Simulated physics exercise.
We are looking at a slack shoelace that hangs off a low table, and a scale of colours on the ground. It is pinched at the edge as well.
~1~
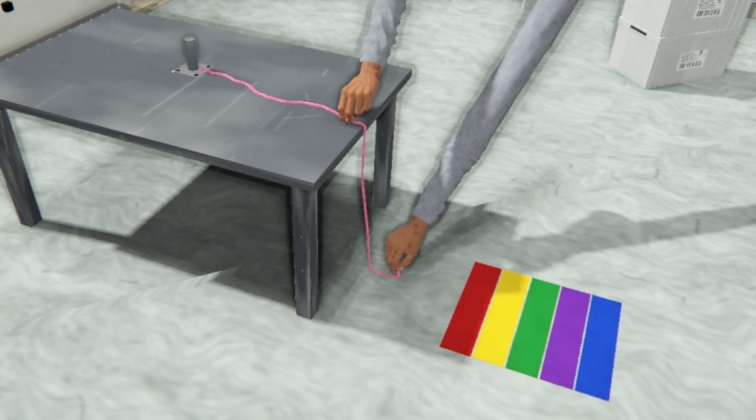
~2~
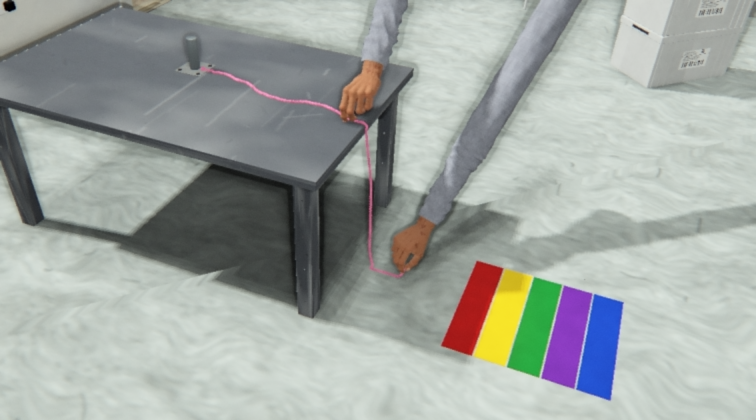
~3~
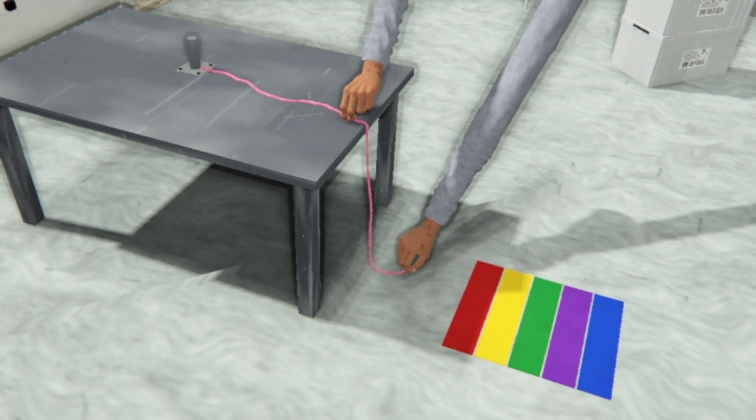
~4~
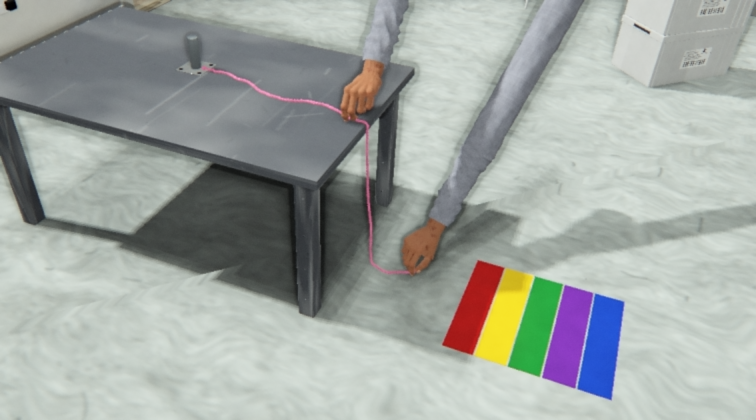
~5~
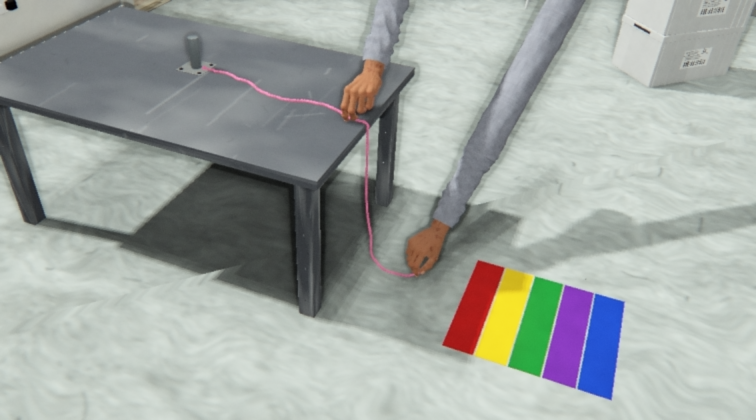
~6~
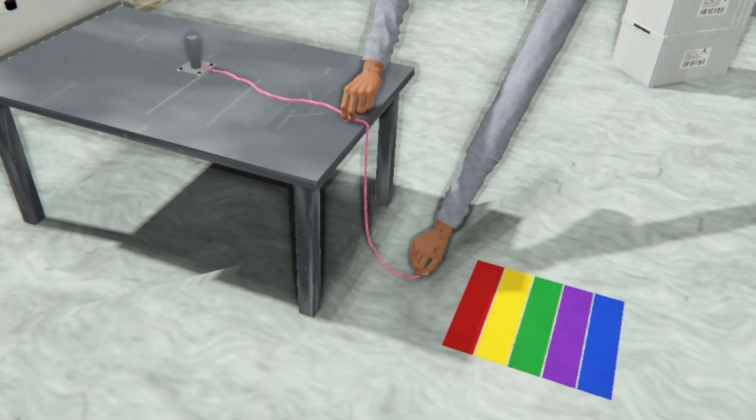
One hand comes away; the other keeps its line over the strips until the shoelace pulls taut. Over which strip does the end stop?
The end stops over the yellow strip.
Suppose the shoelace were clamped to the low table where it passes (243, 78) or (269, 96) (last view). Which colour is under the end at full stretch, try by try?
One after the other, yellow; yellow.
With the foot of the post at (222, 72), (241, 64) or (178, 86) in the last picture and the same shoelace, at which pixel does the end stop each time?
The places are (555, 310), (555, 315) and (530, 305).
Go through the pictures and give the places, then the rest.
End (398, 269); red (461, 334); yellow (494, 344); green (526, 355); purple (560, 365); blue (595, 376), in the first picture.
End (405, 269); shoelace through (228, 75) (271, 97) (330, 108) (367, 147) (371, 205) (370, 256), in the second picture.
End (410, 271), in the third picture.
End (415, 272); shoelace through (229, 74) (272, 96) (331, 108) (367, 146) (369, 204) (371, 255), in the fourth picture.
End (419, 273), in the fifth picture.
End (423, 274); shoelace through (229, 74) (272, 96) (331, 107) (367, 146) (365, 203) (378, 256), in the sixth picture.
Soon after, end near (452, 283); short of the strips.
Then, end near (491, 294); over red.
At full stretch, end near (514, 301); over yellow. It gets as far as the yellow strip.
